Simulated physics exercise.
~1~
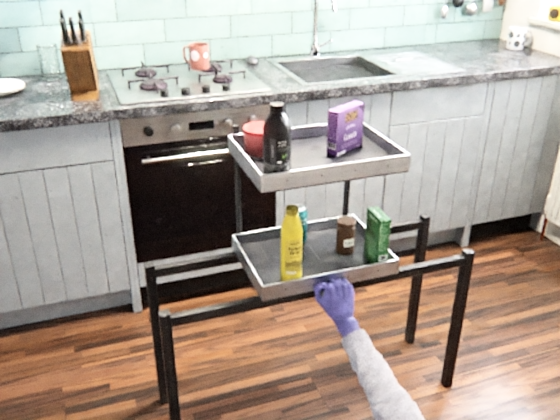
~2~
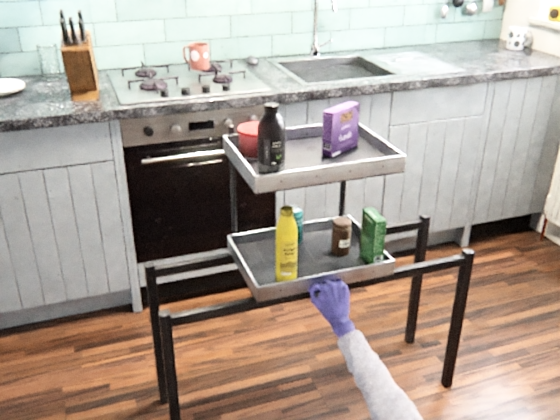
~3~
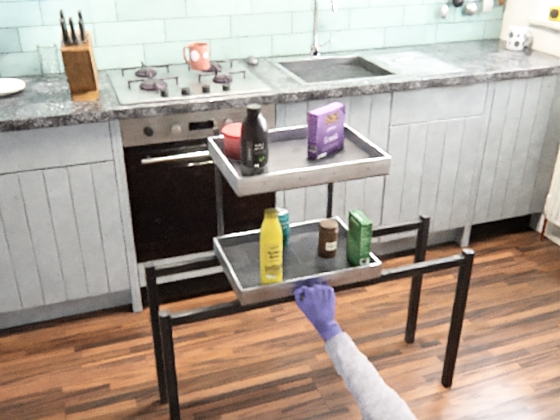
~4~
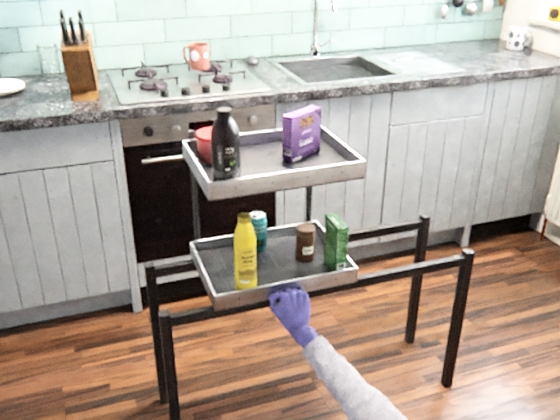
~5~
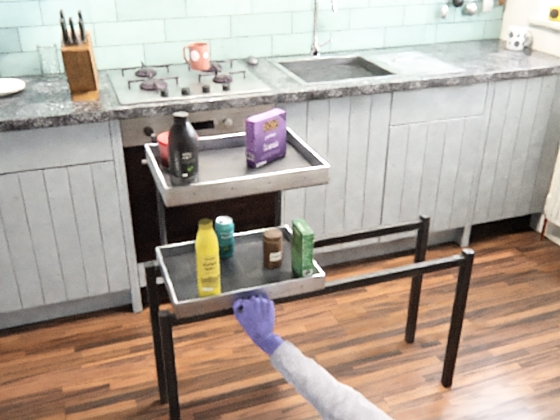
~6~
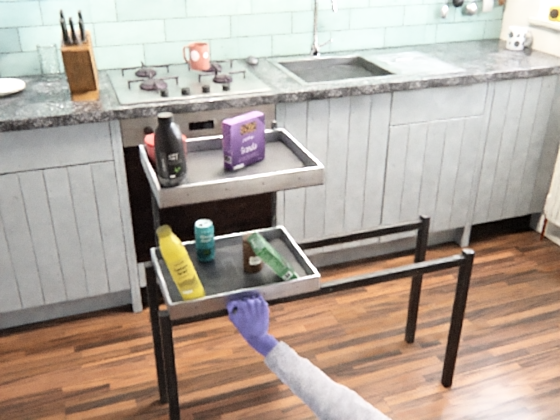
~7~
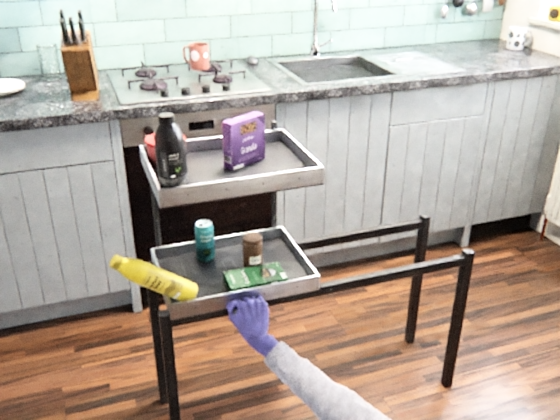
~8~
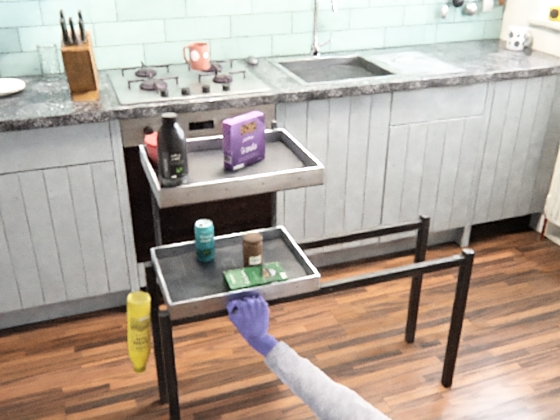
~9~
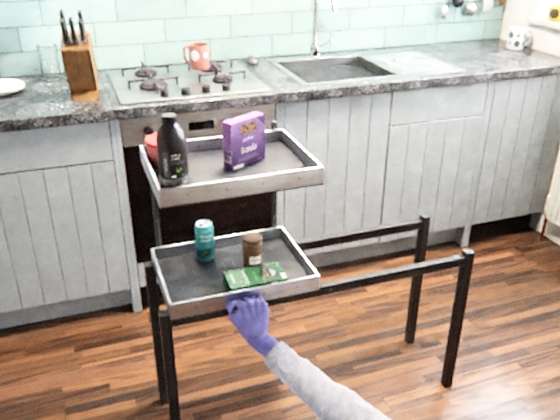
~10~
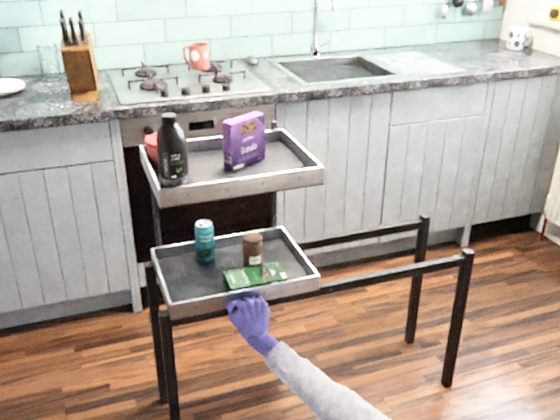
To begin with, a purple-gloved hand holds the lower of two joined trays on dark rails in a kitchen, with bottles, packets and other containers standing on them. The trays slide left, slowly and then faster, with everything upright. As they stop at the left end, the yellow bottle and green packet tip leftward. The packet falls flat on the lower tray, while the bottle topples over the left edge and drops upside down out of sight. At the end, the packet lies beside the upright turquoise can and brown jar, and the upper items still stand.
